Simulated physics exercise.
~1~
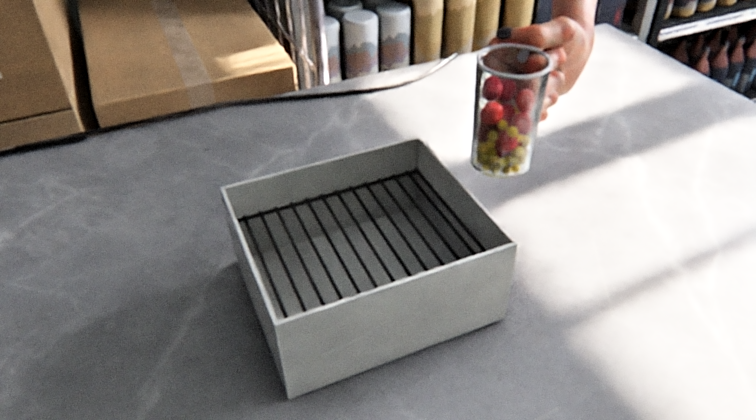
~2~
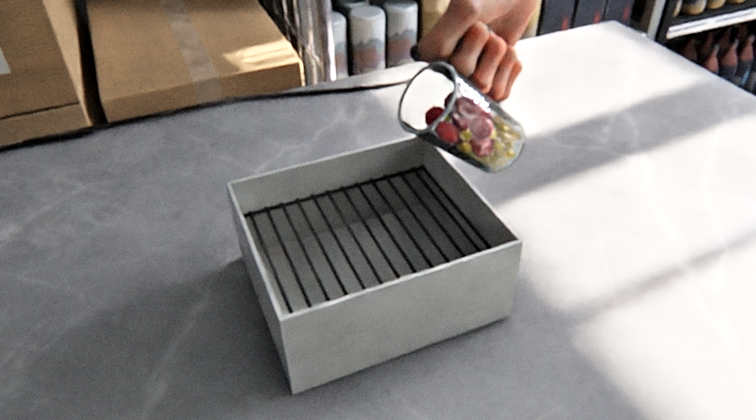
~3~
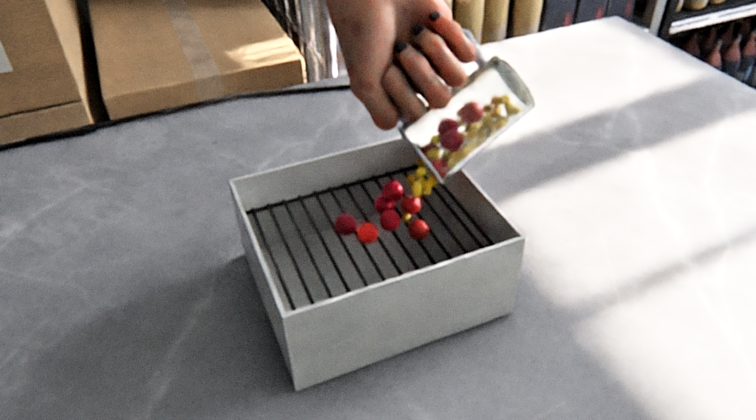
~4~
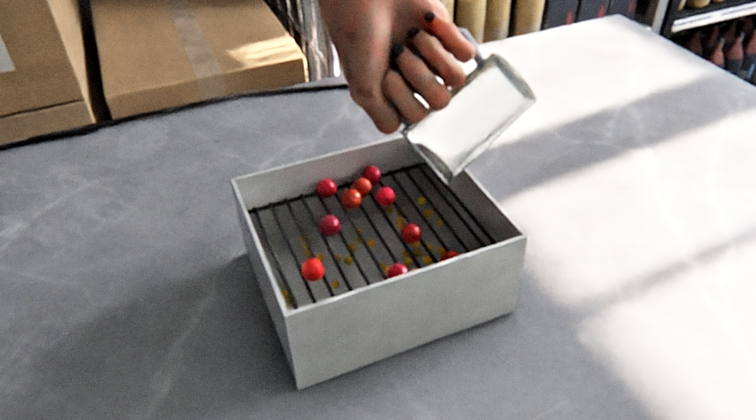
On a gray table, a hand tips red and yellow pieces onto wires; only yellow falls through.
